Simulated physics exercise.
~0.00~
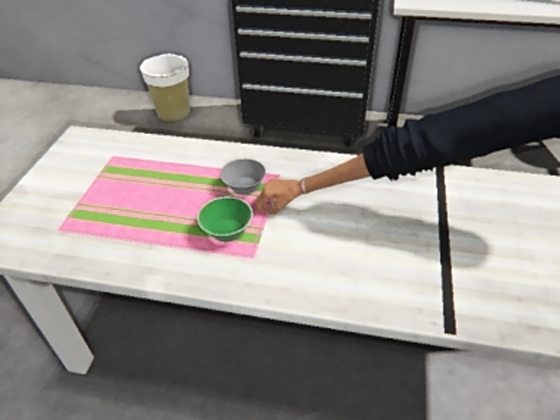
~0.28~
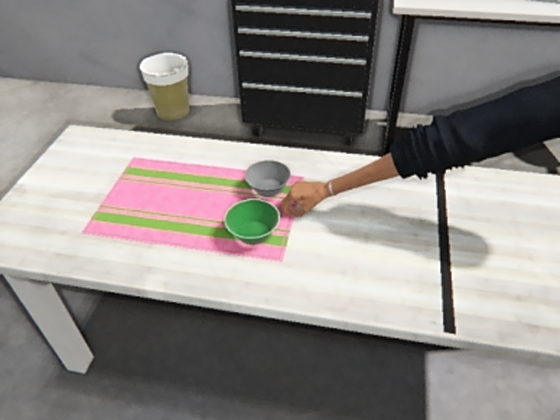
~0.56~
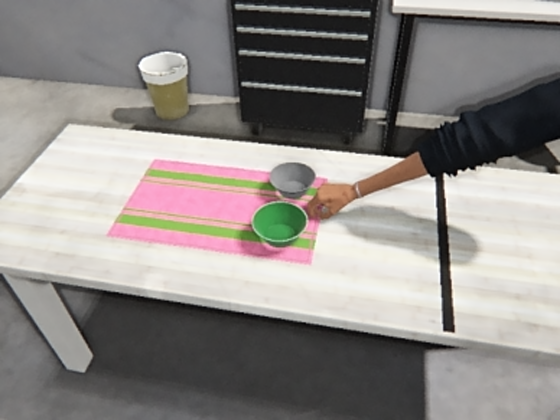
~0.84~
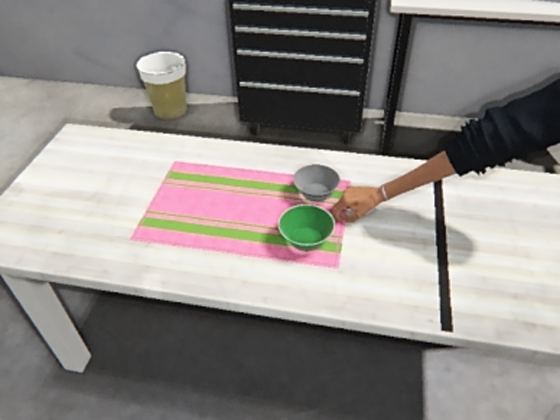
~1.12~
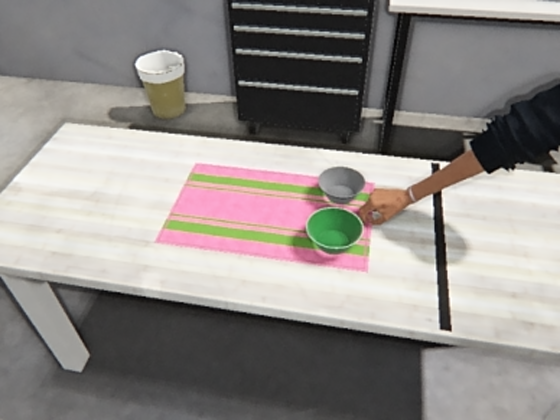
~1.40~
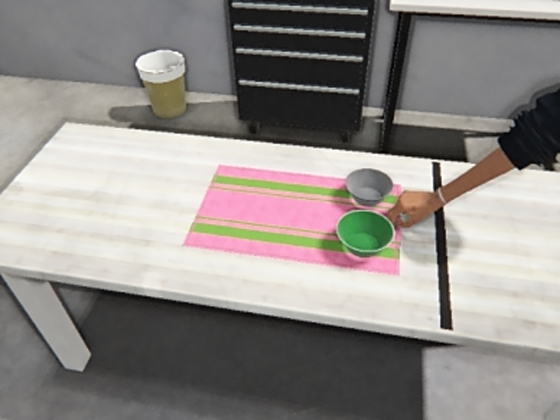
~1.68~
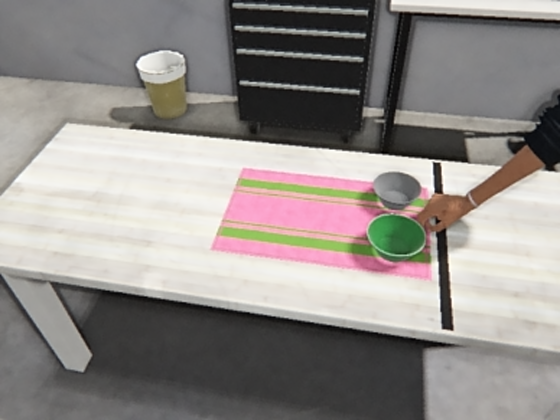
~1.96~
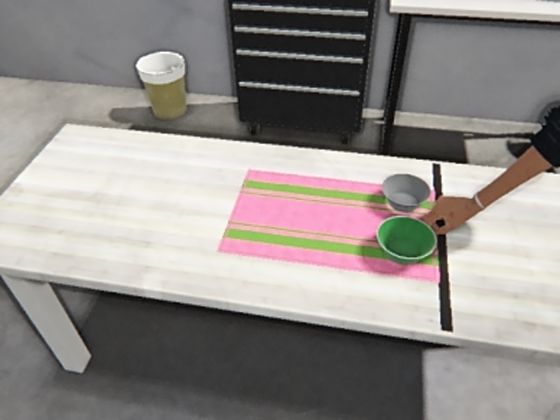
A pink place mat with green stripes starts toward the left part of a pale workbench, carrying a green bowl and a grey bowl near its right edge. A hand in a dark sleeve, reaching in from the right, holds that edge and draws the mat steadily to the right. Both bowls ride along with it, the grey one behind the green one. The arm draws back as the mat nears a strip of black tape across the bench. The mat's edge comes to the tape, and both bowls are still upright on the cloth.
